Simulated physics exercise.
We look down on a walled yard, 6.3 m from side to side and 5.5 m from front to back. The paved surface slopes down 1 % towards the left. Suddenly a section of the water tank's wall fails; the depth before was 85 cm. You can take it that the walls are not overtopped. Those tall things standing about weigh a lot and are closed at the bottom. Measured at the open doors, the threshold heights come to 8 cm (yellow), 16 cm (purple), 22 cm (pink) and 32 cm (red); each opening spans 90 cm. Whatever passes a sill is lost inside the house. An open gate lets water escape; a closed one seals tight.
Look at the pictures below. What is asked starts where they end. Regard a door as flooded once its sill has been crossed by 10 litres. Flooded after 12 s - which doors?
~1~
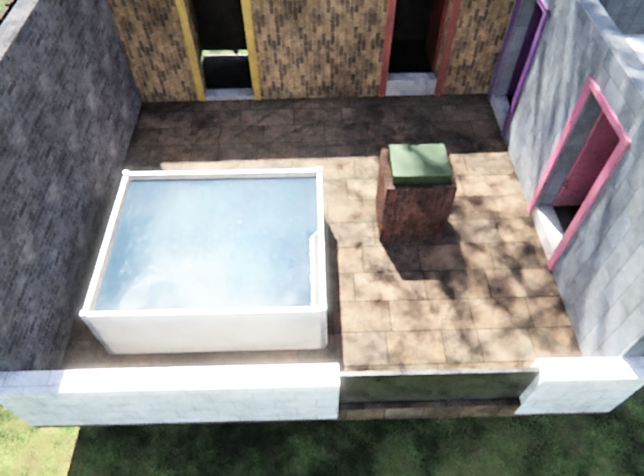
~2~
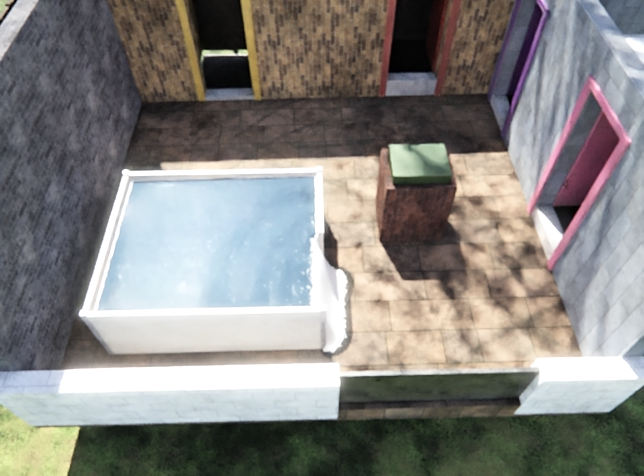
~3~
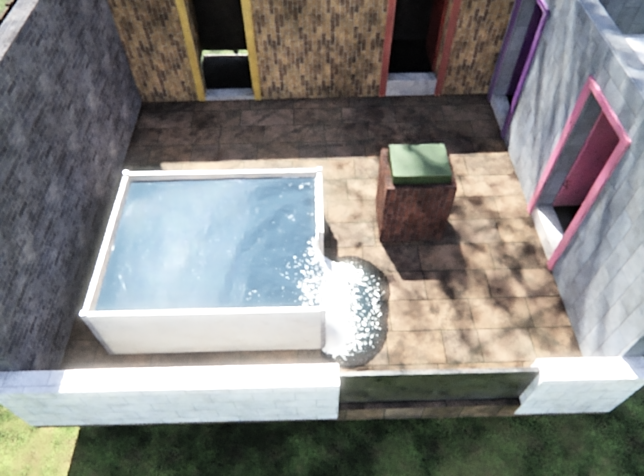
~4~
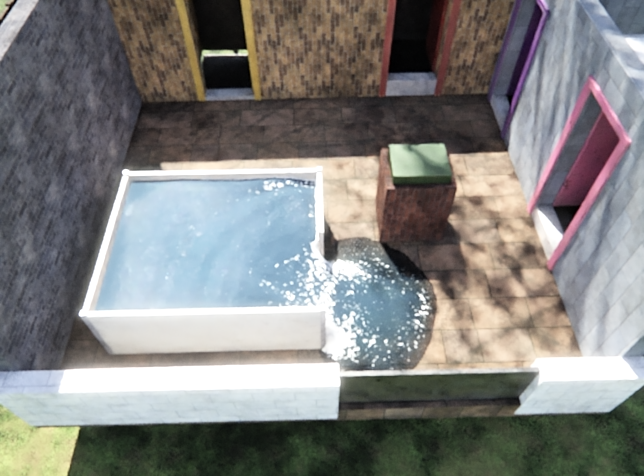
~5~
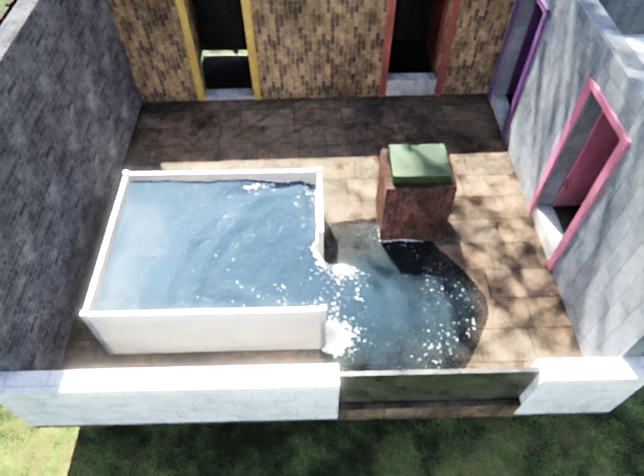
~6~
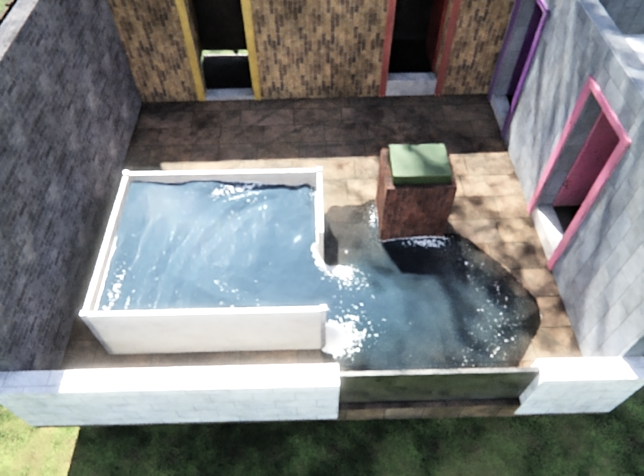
In the end at the yellow door the water let in will surpass the limit, at the purple door the water let in will surpass the limit, at the pink door the water let in will surpass the limit, at the red door the water let in will remain short of the limit.
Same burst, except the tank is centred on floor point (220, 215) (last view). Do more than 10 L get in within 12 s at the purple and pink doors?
Purple gets more than that, pink gets no more than that.
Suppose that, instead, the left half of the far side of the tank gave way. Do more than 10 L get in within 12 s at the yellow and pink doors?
Checking each door against the limit: Yellow tops it, pink does not exceed it.
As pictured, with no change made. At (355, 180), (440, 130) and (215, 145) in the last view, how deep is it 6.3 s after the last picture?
Around 4 cm, 17 cm and 5 cm.
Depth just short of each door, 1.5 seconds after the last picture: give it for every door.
Yellow 0 cm, purple 1 cm, pink 36 cm, red 0 cm.
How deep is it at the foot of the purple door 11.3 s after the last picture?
Depth: ~ 11.5 cm.
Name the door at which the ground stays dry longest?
Lab note: Last arrival at the yellow door.
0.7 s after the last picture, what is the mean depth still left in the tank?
62 cm.
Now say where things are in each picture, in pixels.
The first frame shows the water tank at (216, 238) is whole and still, 85 cm deep.
In the second frame, water pours out at (320, 296) and has run 0.6 m, to (328, 352); typically 11 cm deep outside, 85 cm at the water tank's back.
In the third frame, the front is at (378, 277), 0.9 m from the gap at (320, 297); 1.0 m2 of floor is under water; 85 cm left at the back of the water tank.
In the fourth frame, the front is at (423, 283), 1.4 m from the gap at (320, 298); 2.3 m2 of floor is under water; 85 cm left at the back of the water tank.
In the fifth frame, water pours out at (320, 298) and has run 2.1 m, to (481, 317); typically 7 cm deep outside, 85 cm at the water tank's back.
In the sixth frame, water pours out at (320, 298) and has run 2.7 m, to (534, 320); typically 7 cm deep outside, 83 cm at the water tank's back.
Then, 0.7 s after the last picture water covers 30 % of the floor and is deepest (63 cm) near (569, 368); yellow door not reached, purple door not reached, pink door 29 cm at the sill, 3 L in, red door not reached.
Then, 1.5 s after the last picture water covers 35 % of the floor and is deepest (55 cm) near (589, 382); yellow door not reached, purple door 1 cm at the sill, 0 L in, pink door 36 cm at the sill, 38 L in, red door not reached.
Then, 2.8 s after the last picture water covers 55 % of the floor and is deepest (35 cm) near (555, 328); yellow door not reached, purple door 8 cm at the sill, 0 L in, pink door 25 cm at the sill, 83 L in, red door 30 cm at the sill, 0 L in.
Then, 6.3 s after the last picture water covers 95 % of the floor and is deepest (23 cm) near (489, 104); yellow door 7 cm at the sill, 0 L in, purple door 21 cm at the sill, 62 L in, pink door 17 cm at the sill, 87 L in, red door 19 cm at the sill, 0 L in.
Then, 11.3 s after the last picture water covers 100 % of the floor and is deepest (22 cm) near (52, 397); yellow door 17 cm at the sill, 27 L in, purple door 11 cm at the sill, 76 L in, pink door 9 cm at the sill, 87 L in, red door 11 cm at the sill, 0 L in.
